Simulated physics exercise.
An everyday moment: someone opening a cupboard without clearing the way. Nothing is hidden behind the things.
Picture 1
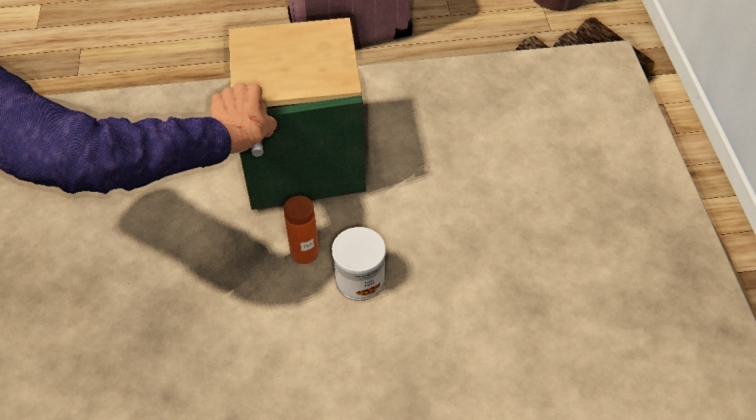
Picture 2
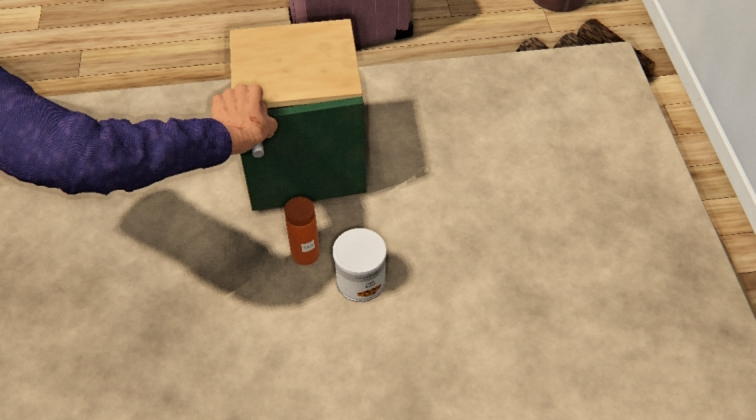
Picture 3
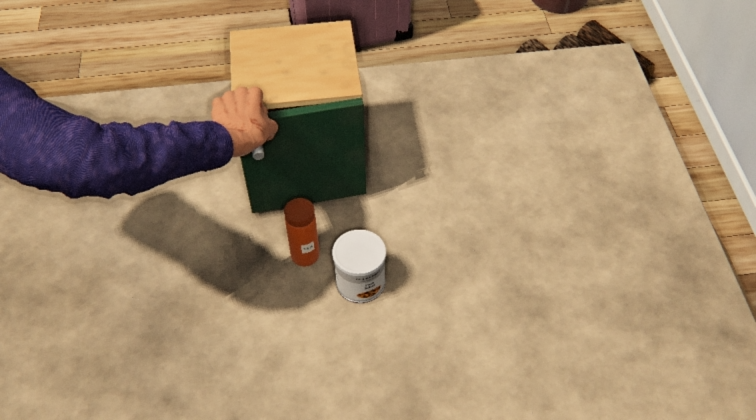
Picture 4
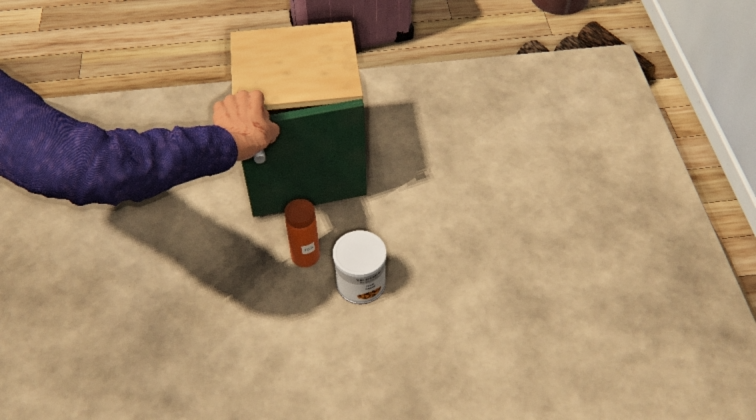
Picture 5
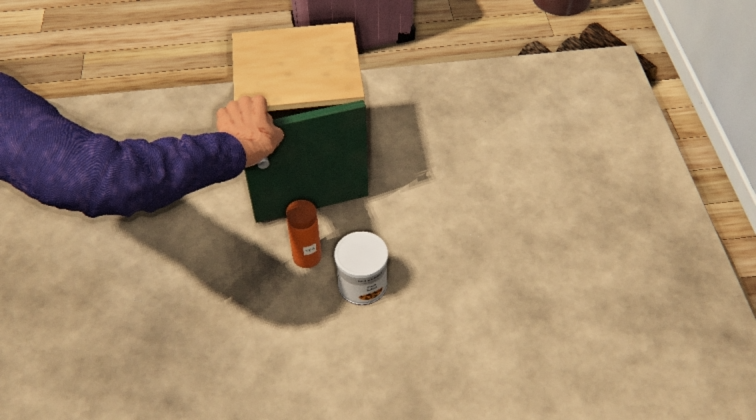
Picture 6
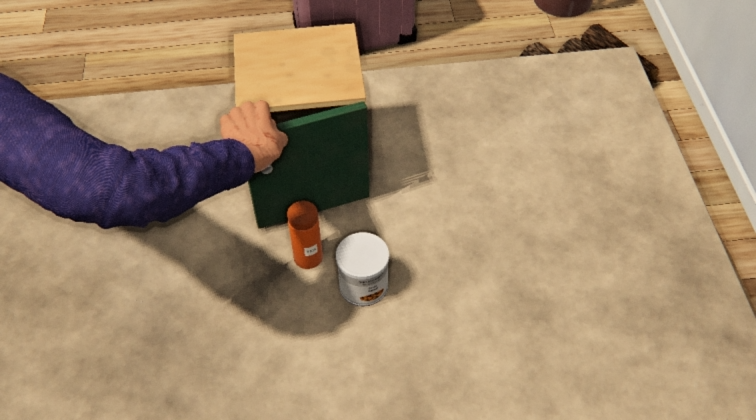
A hand in a purple sleeve held the knob of a small cupboard's green door and slowly pulled it slightly open, while an orange shaker and a white pot stood in front.
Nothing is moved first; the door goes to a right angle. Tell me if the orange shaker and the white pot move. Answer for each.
In the end the orange shaker gets shoved and the white pot gets shoved.
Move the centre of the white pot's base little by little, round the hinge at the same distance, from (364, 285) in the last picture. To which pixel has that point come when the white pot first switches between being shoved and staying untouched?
Near (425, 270).
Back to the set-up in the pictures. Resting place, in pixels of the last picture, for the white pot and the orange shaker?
The white pot at (431, 289), the orange shaker at (398, 262).
Then, 1.34 s later than the last frame, door 56° open; orange shaker shifted about its own width near (335, 256); white pot shifted a little near (373, 274).
Then, 2.00 s later than the last frame, door 77° open; orange shaker shifted well along near (373, 265); white pot shifted about its own width near (411, 285).
When it is over, the orange shaker is pushed along, near (398, 262); the white pot is pushed along, near (431, 289).
